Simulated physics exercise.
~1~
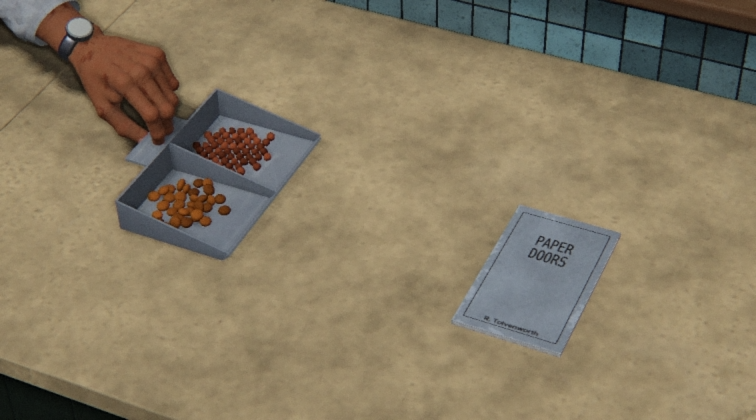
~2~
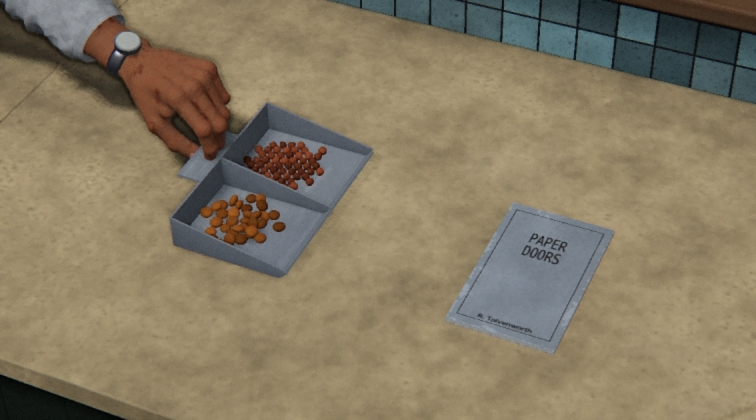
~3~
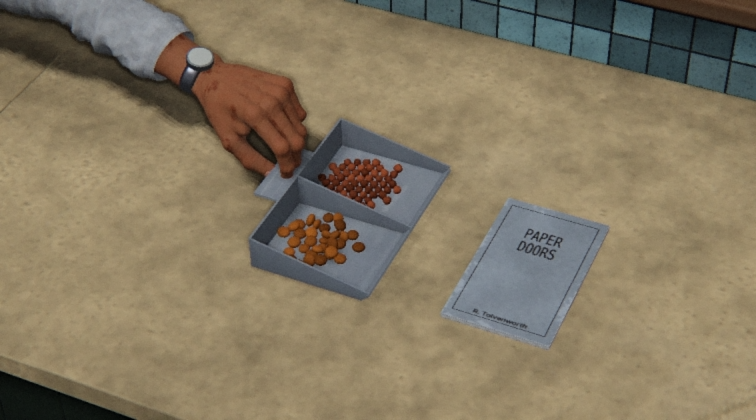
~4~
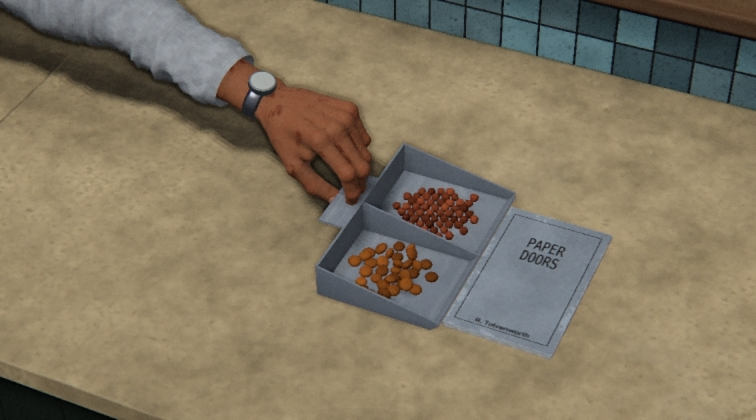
A hand pushing a grey two-part tray of small round pieces rightward across a counter until it meets a thin grey book.
